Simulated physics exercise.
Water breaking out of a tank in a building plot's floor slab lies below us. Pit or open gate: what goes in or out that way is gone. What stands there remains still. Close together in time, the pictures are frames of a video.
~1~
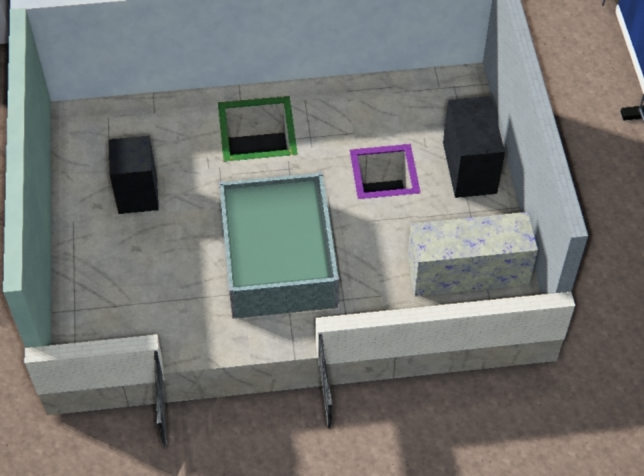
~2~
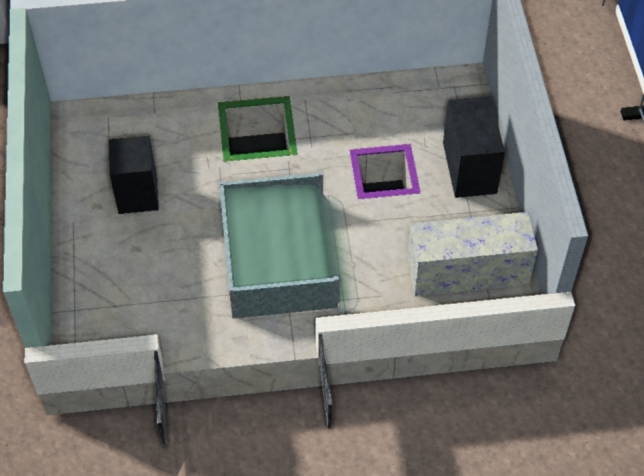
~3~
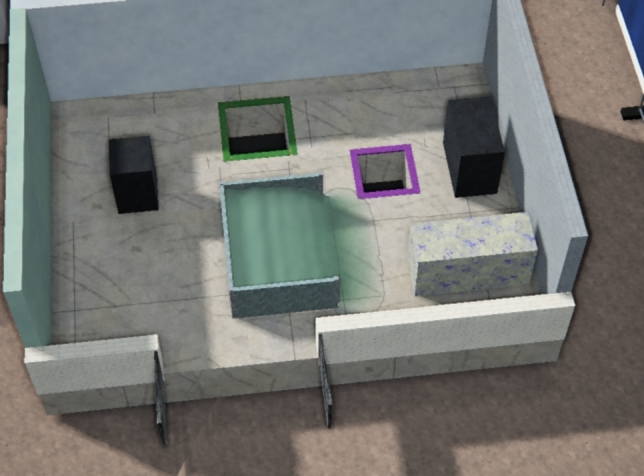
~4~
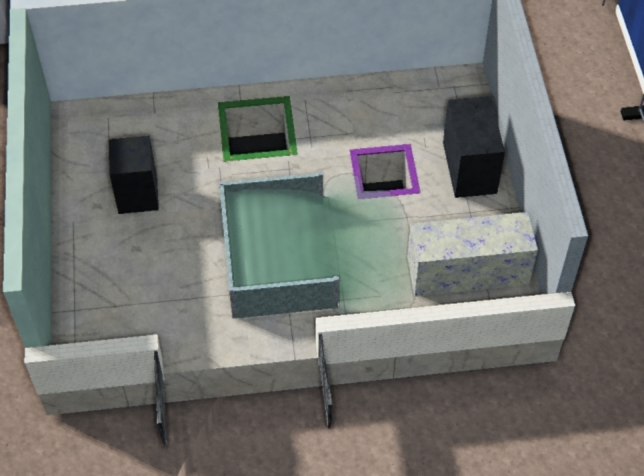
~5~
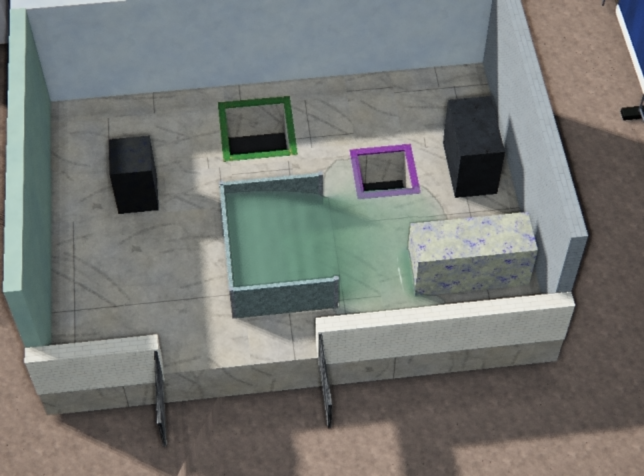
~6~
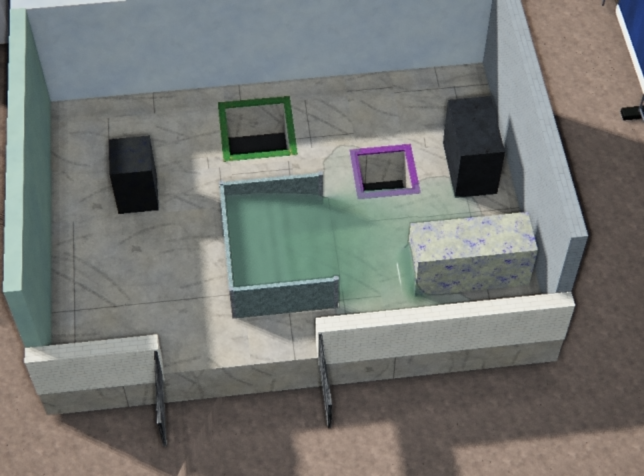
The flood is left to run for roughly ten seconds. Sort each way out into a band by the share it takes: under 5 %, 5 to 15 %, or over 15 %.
Shares: The gate takes 5 to 15 %; the green pit takes 5 to 15 %; the purple pit takes over 15 %.
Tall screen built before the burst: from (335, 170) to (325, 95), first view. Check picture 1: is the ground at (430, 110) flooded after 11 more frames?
The spot in question would be waterlogged.
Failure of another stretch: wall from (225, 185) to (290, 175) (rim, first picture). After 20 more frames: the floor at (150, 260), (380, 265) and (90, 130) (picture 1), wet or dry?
Note, points one to three: Unreached / unreached / reached and soaked.
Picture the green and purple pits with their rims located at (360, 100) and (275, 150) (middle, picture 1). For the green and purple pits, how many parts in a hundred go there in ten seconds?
I reckon green ends up with 35 percent and purple with 2 percent.
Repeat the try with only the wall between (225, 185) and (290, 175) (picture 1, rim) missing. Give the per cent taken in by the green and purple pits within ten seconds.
Green takes 50 in a hundred, purple takes 2 in a hundred.
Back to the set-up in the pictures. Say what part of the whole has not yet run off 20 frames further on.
My reading is around 86 percent.
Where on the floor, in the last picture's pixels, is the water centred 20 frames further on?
Point: (405, 232).
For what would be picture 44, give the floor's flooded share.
Around 60 percent of it.
A moment on, water covers 25 % of the floor; the gate 0 %, the green pit 0 %, the purple pit 5 %.
Next, water covers 35 % of the floor; the gate 0 %, the green pit 0 %, the purple pit 8 %.
Then, water covers 45 % of the floor; the gate 0 %, the green pit 0 %, the purple pit 13 %.
Later, water covers 60 % of the floor; the gate 4 %, the green pit 4 %, the purple pit 23 %.
In the end, water covers 70 % of the floor; the gate 8 %, the green pit 10 %, the purple pit 31 %.
